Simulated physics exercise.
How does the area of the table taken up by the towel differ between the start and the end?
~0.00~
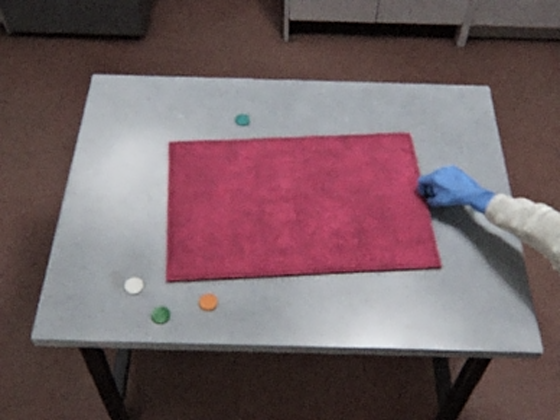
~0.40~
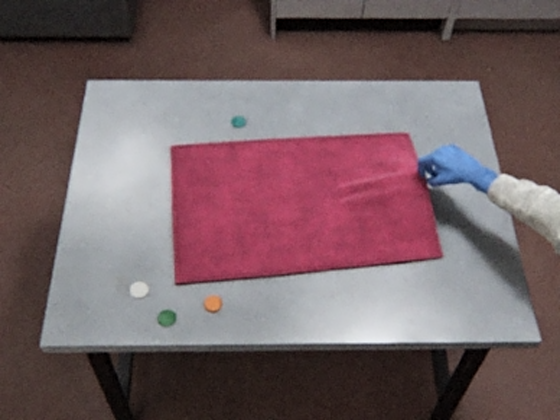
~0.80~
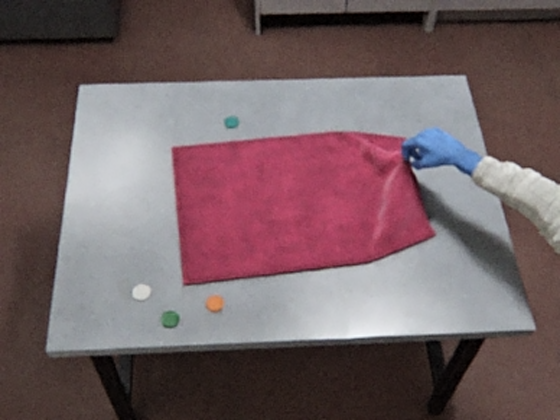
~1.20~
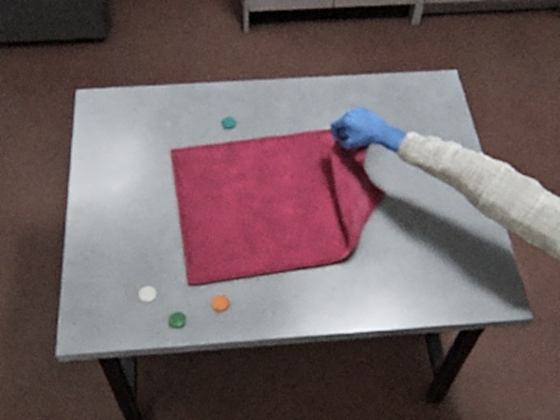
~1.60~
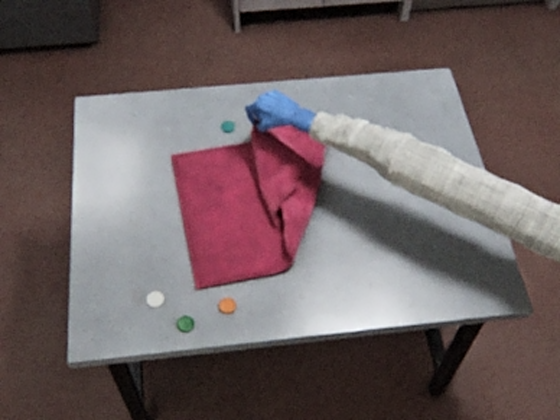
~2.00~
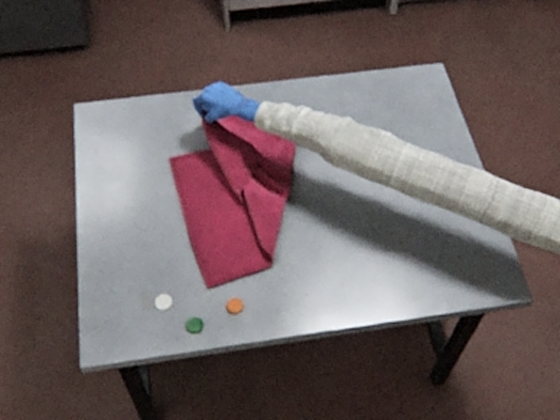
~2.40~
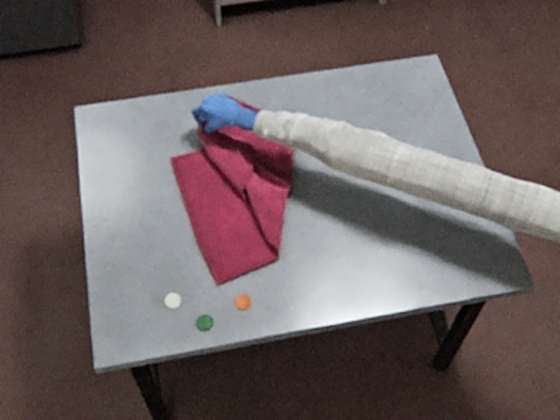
At the start the towel lies spread flat across the middle of the table and well to the right. By the end it is folded into a narrower shape farther left, leaving the right side of the table bare of cloth.
